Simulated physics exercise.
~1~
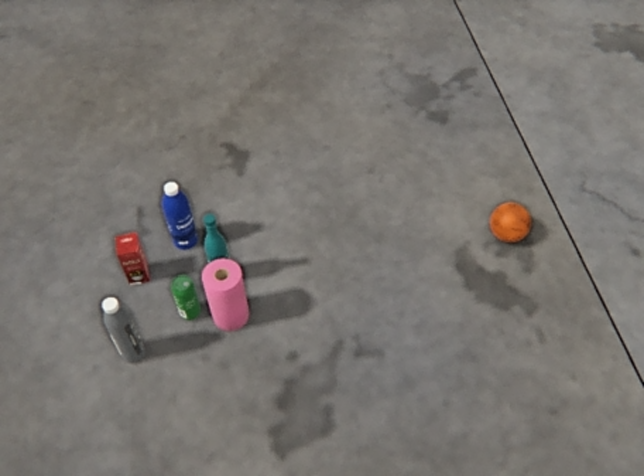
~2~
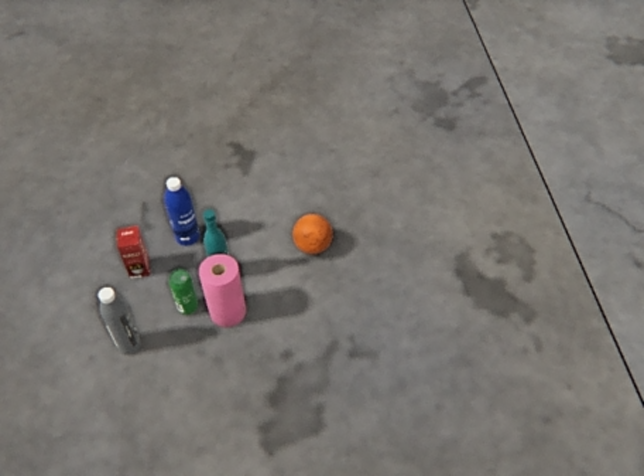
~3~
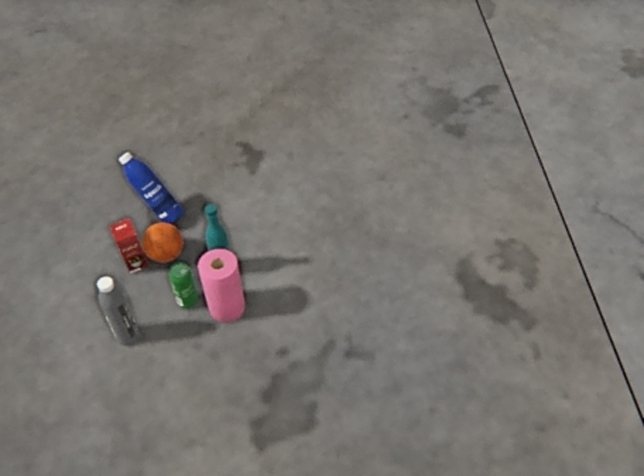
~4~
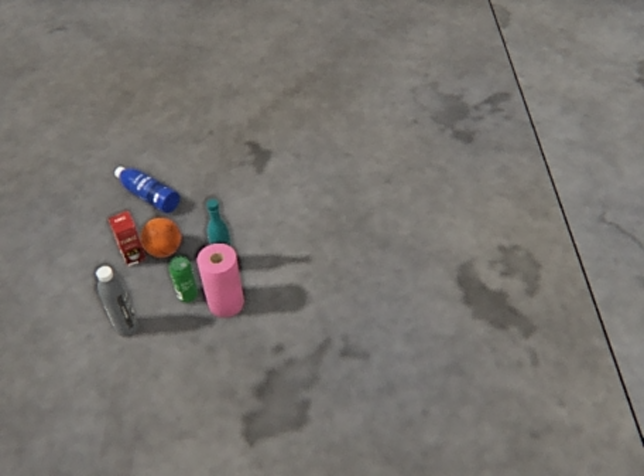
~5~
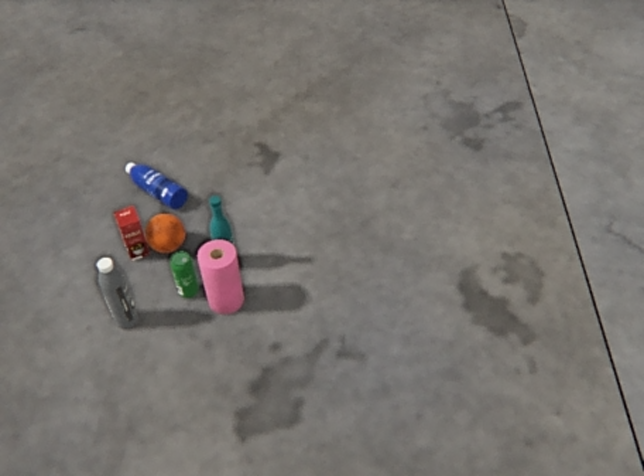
An orange ball rolls left across a grey concrete floor into a group of household items and knocks over the blue bottle, which ends on its side. The ball stops beside the red carton, while the carton, turquoise and grey bottles, green can and pink roll stay standing.
